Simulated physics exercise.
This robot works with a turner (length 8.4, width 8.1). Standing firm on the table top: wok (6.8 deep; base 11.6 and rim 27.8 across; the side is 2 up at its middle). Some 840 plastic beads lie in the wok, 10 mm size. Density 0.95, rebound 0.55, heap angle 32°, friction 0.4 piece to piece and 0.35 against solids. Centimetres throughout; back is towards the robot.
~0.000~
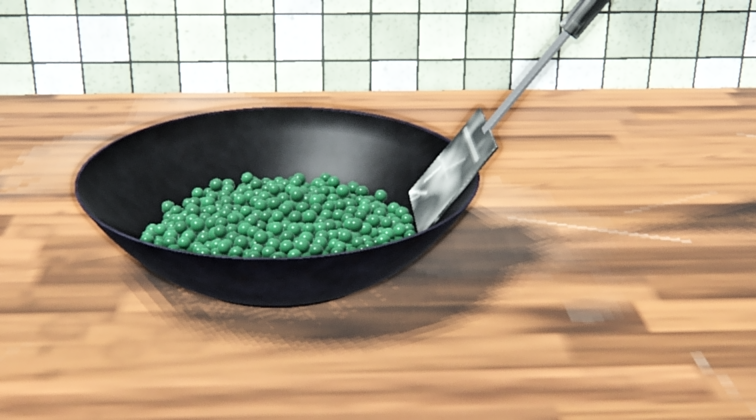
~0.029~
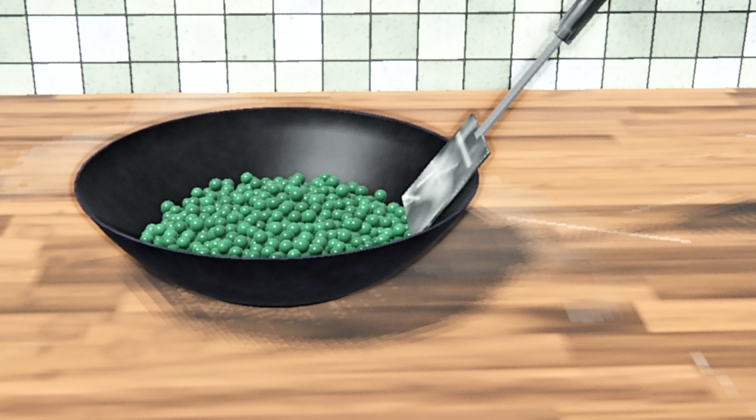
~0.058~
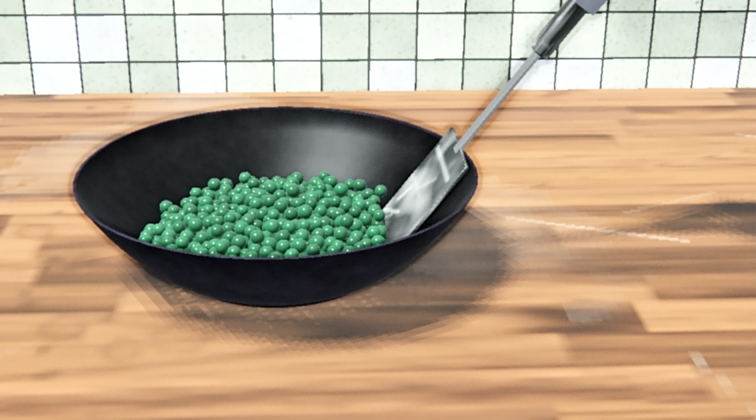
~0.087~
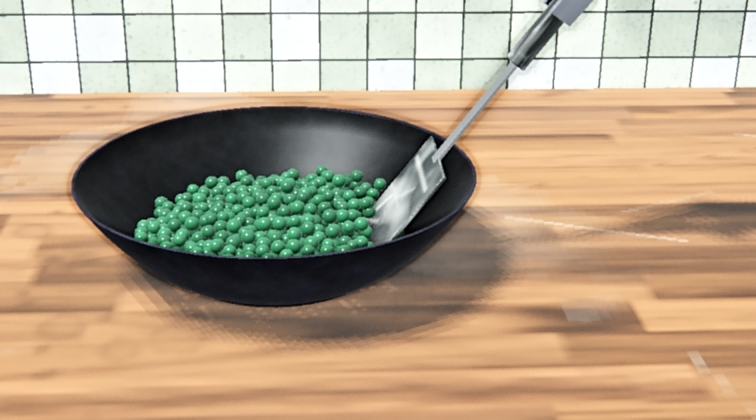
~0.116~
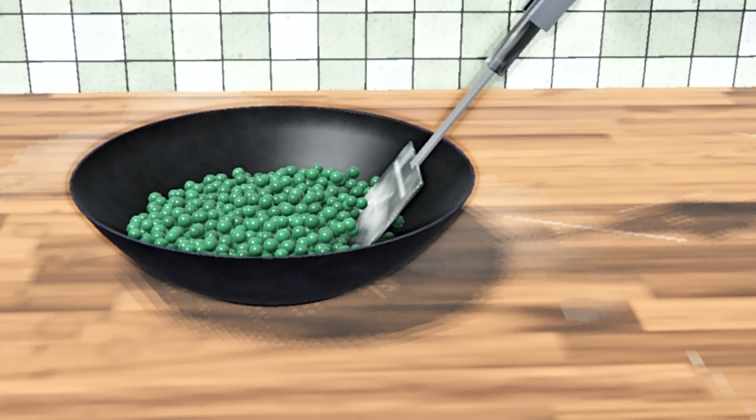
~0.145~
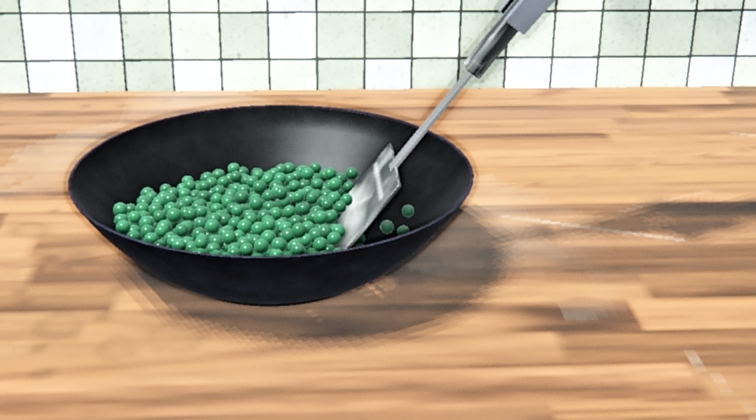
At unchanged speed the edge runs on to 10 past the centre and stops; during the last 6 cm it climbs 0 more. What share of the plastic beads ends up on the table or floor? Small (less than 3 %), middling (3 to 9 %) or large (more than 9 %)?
Share on the table or floor: Large (more than 9 %).
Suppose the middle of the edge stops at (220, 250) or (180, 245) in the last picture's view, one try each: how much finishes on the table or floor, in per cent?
Some 0 and 0 per cent.
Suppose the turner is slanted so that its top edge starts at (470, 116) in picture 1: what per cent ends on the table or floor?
About 20 per cent.
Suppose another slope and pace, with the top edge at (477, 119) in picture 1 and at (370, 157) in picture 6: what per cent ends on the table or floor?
Some 25 per cent.
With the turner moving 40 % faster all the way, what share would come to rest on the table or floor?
It would be near 30 per cent.
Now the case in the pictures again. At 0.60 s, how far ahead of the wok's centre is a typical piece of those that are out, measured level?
About 18 cm.
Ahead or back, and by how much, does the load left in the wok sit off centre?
About 4.0 cm ahead.
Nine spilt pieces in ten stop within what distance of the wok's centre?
Roughly 30 cm.
After 0.25 s, sloping 53°, highest piece 6 above the table; 836 in the wok.
After 0.35 s, sloping 53°, highest piece 7 above the table; 836 in the wok.
After 0.60 s, sloping 53°, highest piece 8 above the table; 716 in the wok, 111 on the table or floor, 9 on the blade or in flight.
After 1.65 s, sloping 53°, highest piece 8 above the table; 712 in the wok, 124 on the table or floor.
At rest, 712 in the wok, 124 on the table or floor. That is 15 % on the table or floor.
